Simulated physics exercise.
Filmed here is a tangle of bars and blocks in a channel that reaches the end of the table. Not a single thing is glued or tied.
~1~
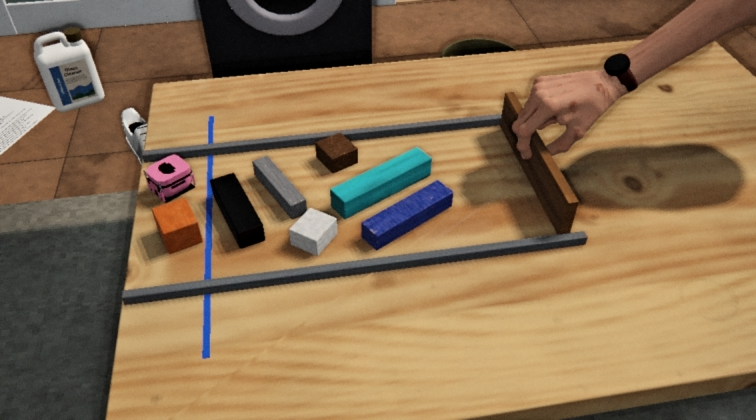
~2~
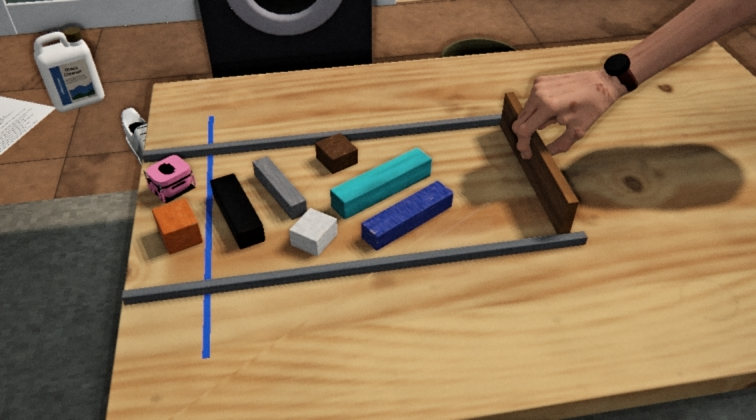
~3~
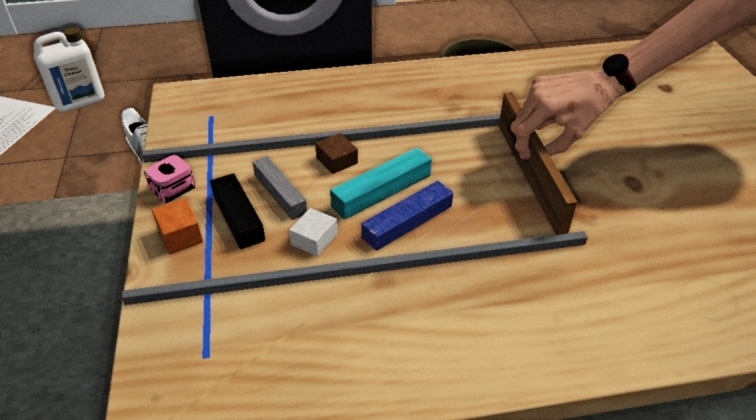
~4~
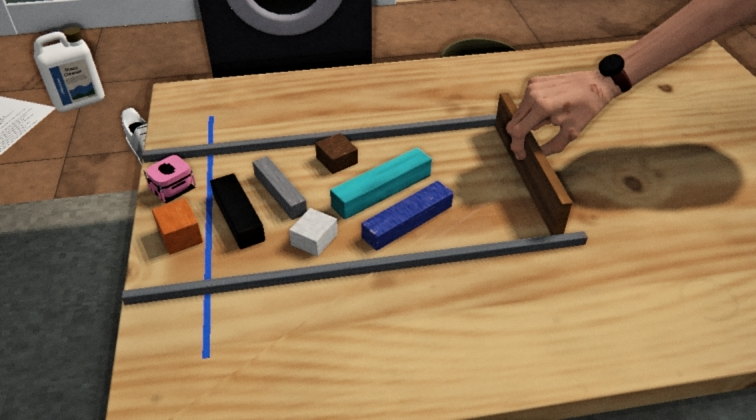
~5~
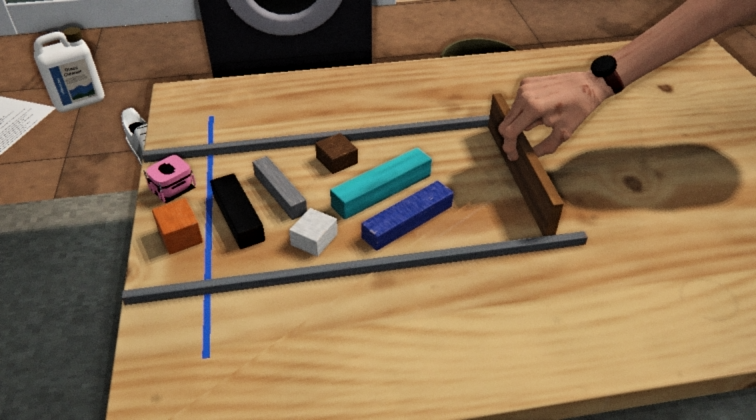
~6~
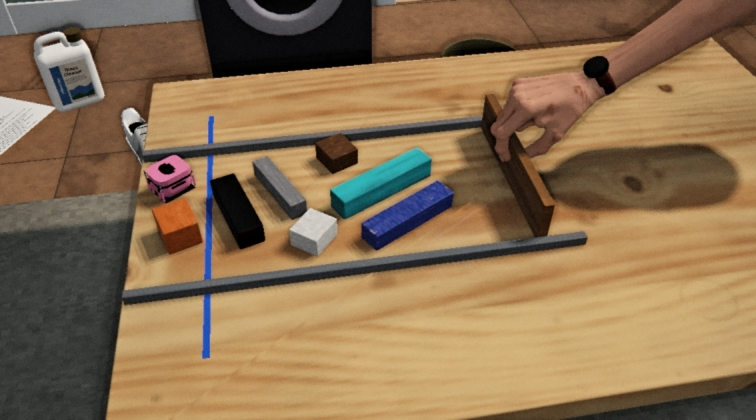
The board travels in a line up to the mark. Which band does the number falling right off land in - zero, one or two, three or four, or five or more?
It lands in the three or four band.
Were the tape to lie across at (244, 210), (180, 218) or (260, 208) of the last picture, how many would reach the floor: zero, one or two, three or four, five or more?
Going tape by tape, I get zero, then either three or four, then zero.
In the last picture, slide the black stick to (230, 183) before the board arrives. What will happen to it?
In the end the black stick hangs on.
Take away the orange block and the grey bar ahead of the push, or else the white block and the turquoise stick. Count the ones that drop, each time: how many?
The count is 0 in one try and 1 in the other, in that order.
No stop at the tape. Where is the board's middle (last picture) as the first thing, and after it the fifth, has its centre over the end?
At (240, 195) for the first, at (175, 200) for the fifth.
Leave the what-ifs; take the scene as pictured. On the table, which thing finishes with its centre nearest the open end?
It's the grey bar that is foremost.
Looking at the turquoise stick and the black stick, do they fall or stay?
The turquoise stick keeps its place, and the black stick is gone.
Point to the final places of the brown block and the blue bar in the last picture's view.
In the last picture the brown block sits at (193, 160) while the blue bar sits at (194, 242).
A little later, none off yet; pink case at rest near (170, 179); orange block at rest near (178, 226); black stick at rest near (237, 210).
When it is over, the number that fall off is three or four; down, black stick, orange block and pink case.
